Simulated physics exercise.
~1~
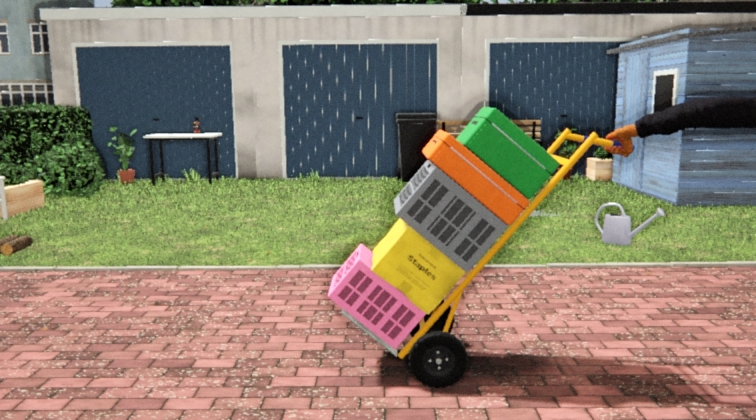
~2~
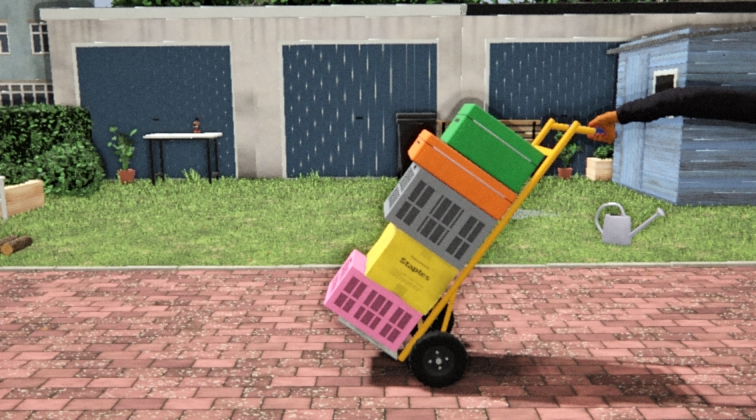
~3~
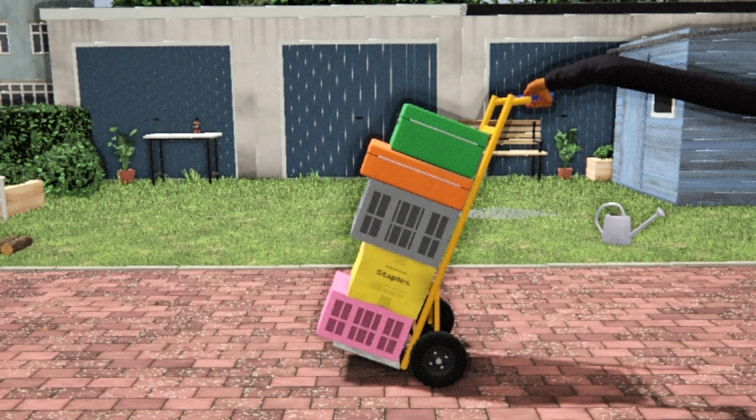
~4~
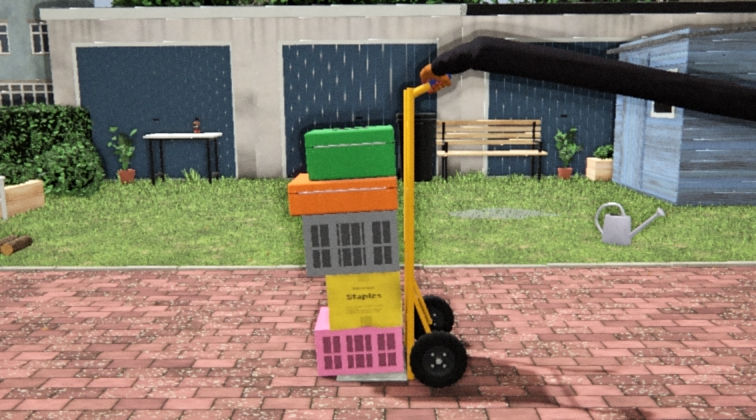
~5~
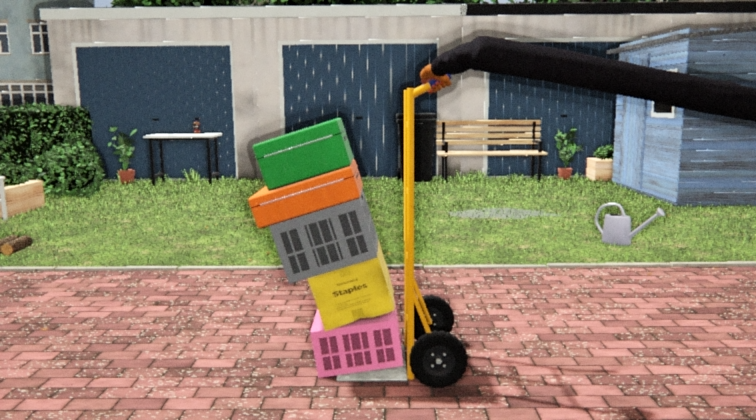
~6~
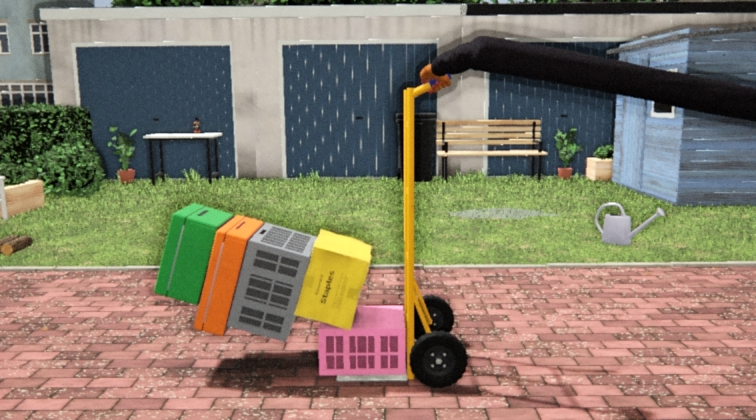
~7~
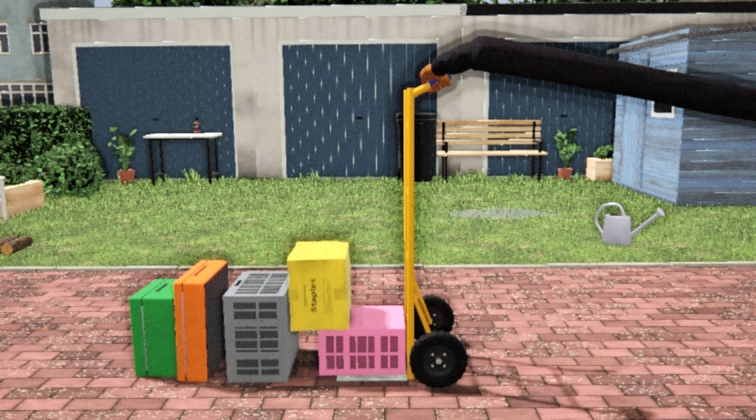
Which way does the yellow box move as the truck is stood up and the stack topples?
The yellow box moves to the left, tipping onto its side above the pink crate.
